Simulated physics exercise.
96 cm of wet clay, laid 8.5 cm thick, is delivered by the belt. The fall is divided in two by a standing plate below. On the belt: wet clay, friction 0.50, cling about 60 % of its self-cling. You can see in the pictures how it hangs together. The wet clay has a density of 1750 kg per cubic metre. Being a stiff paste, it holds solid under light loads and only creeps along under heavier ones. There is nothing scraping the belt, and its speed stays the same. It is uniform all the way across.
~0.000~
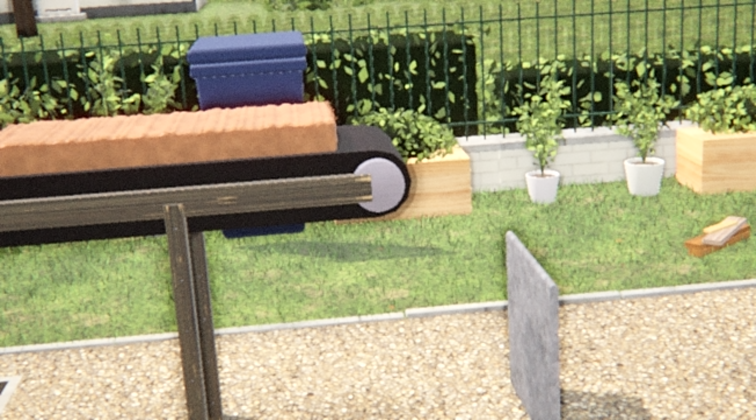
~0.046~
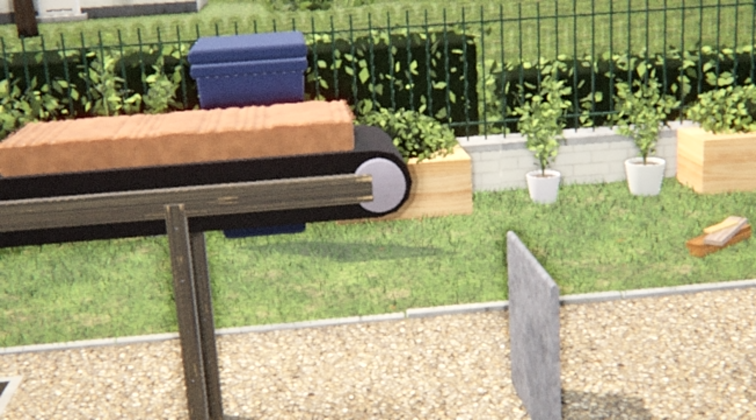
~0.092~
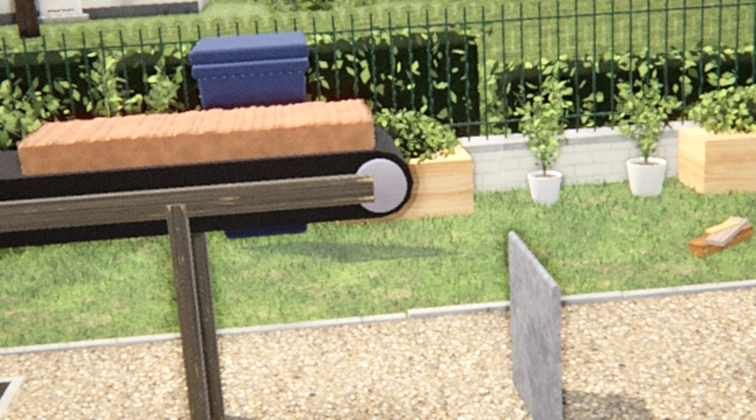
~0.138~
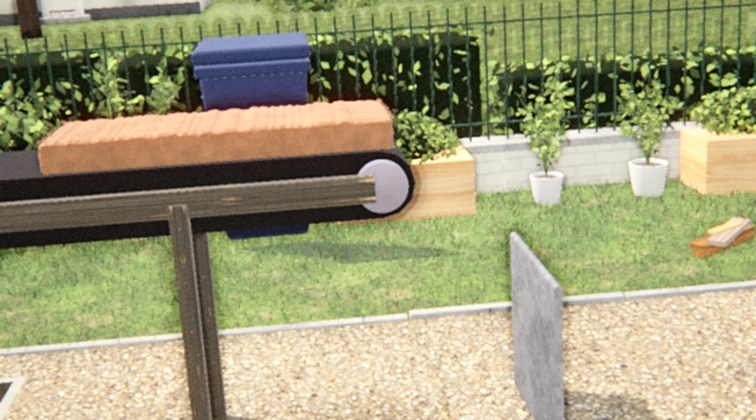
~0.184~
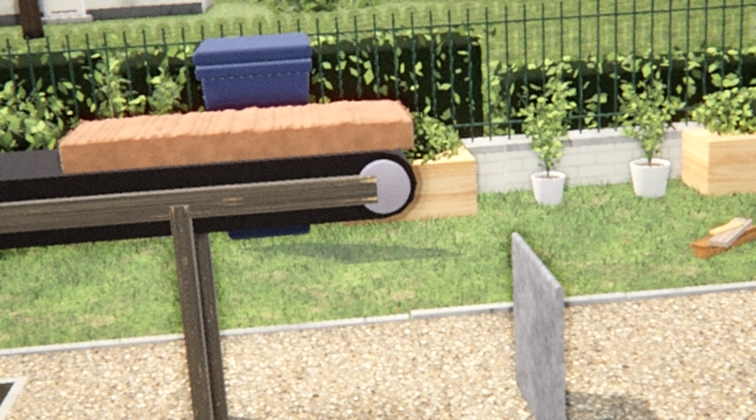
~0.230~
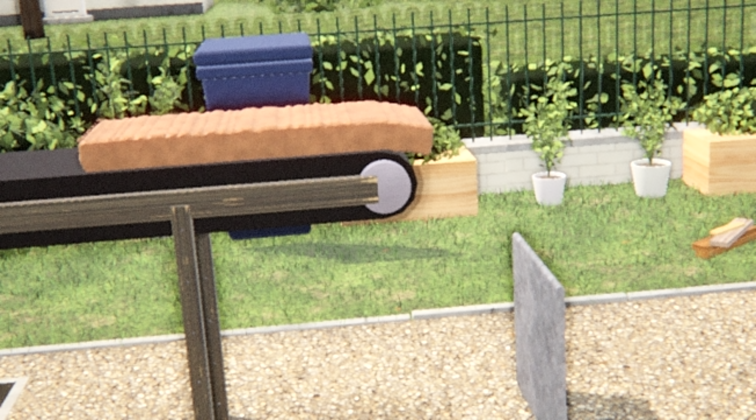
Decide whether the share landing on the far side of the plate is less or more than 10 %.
Lower than 10 %.
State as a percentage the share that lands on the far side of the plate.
About 0 per cent.
After 0.48 s, 0 % is beyond the plate's line.
After 0.78 s, 0 % is beyond the plate's line.
After 1.08 s, 0 % is beyond the plate's line.
After 1.37 s, 0 % is beyond the plate's line.
After 2.56 s, at the end, 0 % is beyond the plate's line.
